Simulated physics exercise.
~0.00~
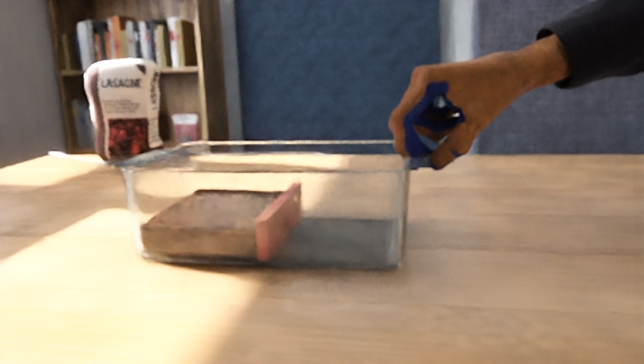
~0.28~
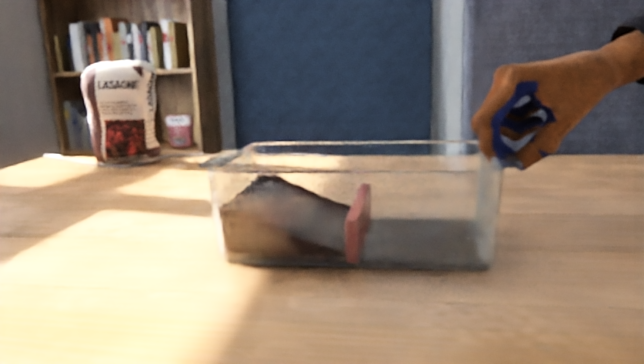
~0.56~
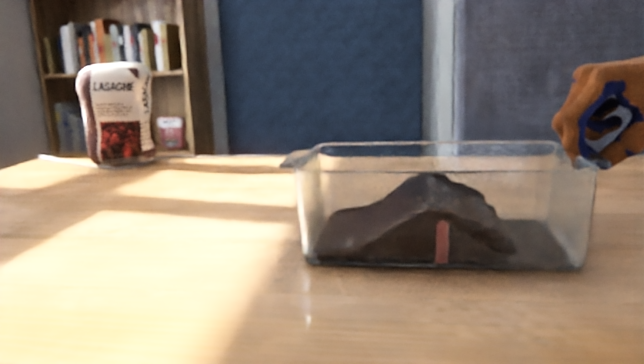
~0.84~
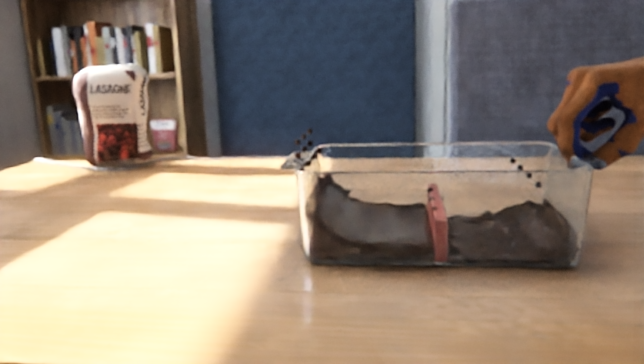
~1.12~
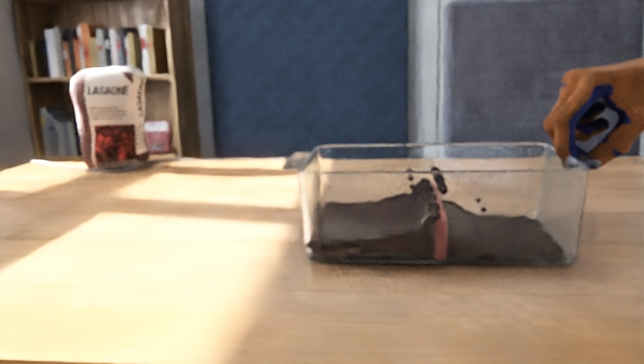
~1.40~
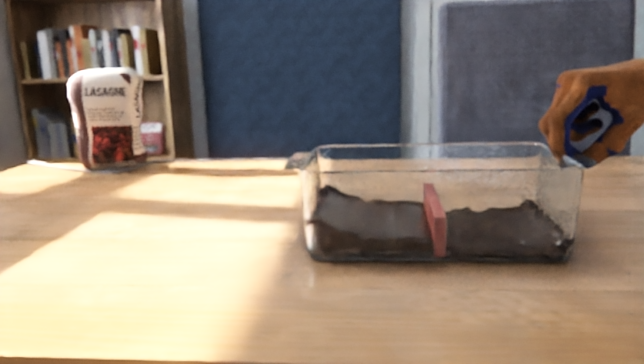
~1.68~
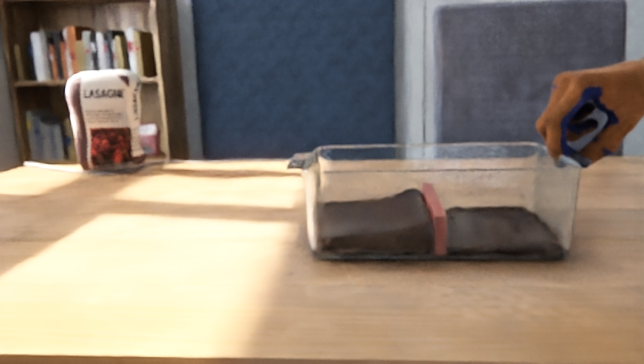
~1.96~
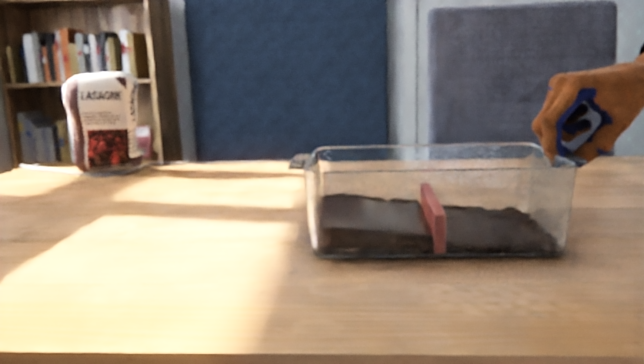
A clear oblong tub of dark liquid, held at its rim by a hand with a blue grip, slides right across a wooden table and stops; the liquid surges over the reddish divider, splashes up in drops, then settles on both sides, slightly higher on the left.
